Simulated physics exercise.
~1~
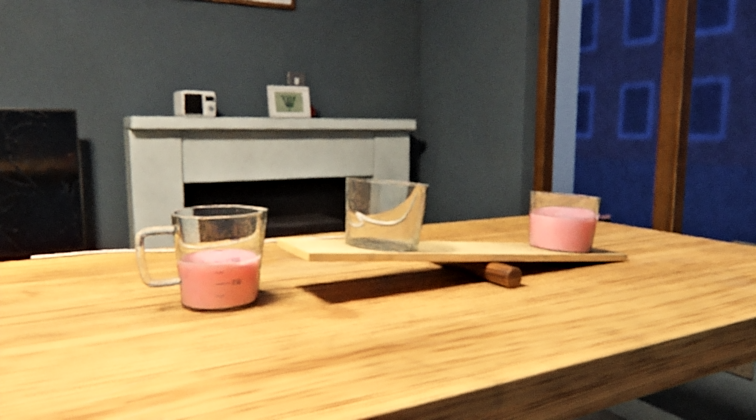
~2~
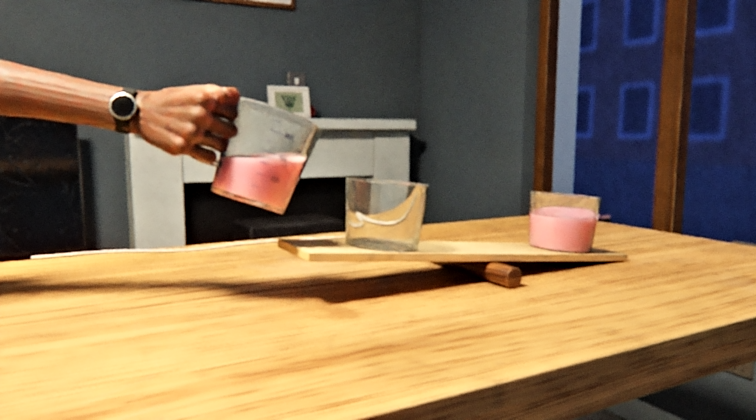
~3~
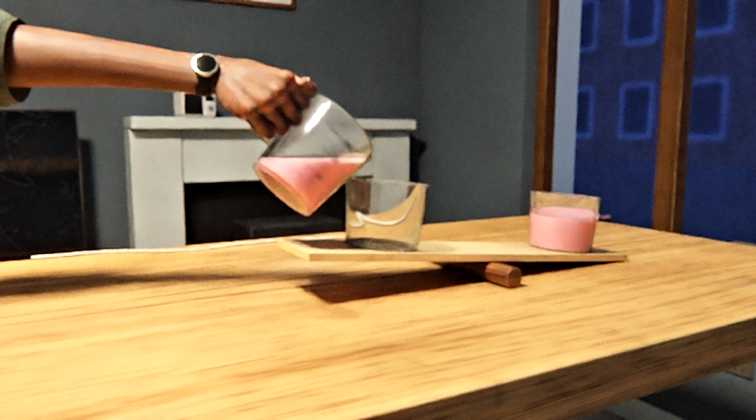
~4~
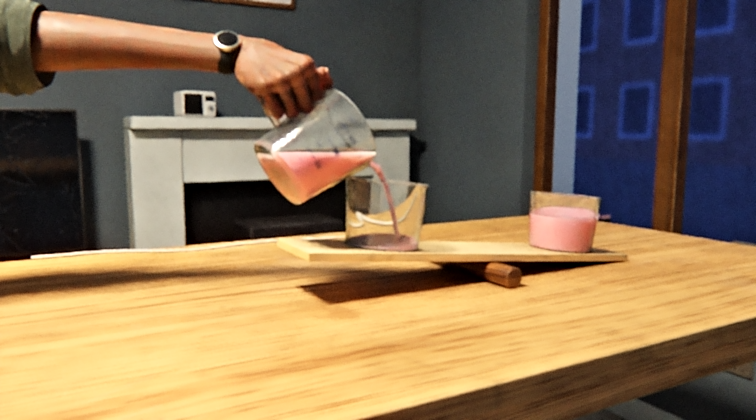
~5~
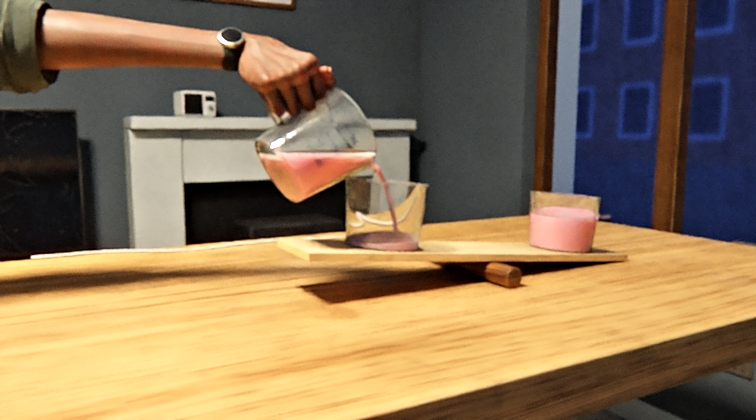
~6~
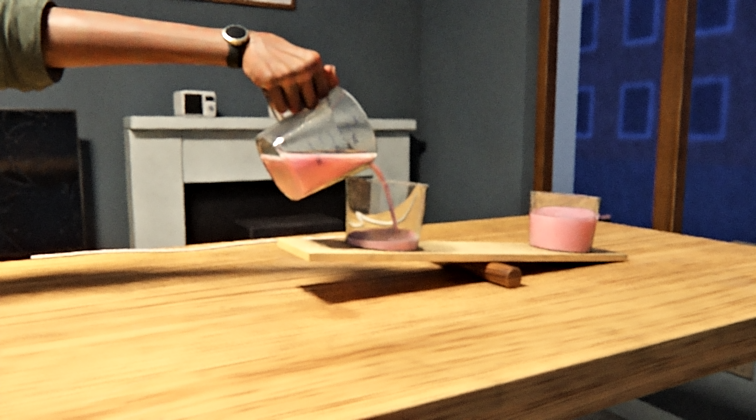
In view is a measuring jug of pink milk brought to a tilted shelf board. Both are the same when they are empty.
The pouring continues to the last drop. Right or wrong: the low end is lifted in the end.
Wrong.
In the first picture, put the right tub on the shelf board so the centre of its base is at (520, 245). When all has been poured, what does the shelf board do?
Observed after: Turns over.
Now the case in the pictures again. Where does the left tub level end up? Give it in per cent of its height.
Level at the end: Close to 50 %.
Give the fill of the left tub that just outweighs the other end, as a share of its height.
Roughly 75 per cent.
Shortly, the left tub is about a third full; the shelf board leans as before.
Then, the left tub is about half full; the shelf board leans as before.
At the finish, the left tub is about half full; the shelf board leans as before.
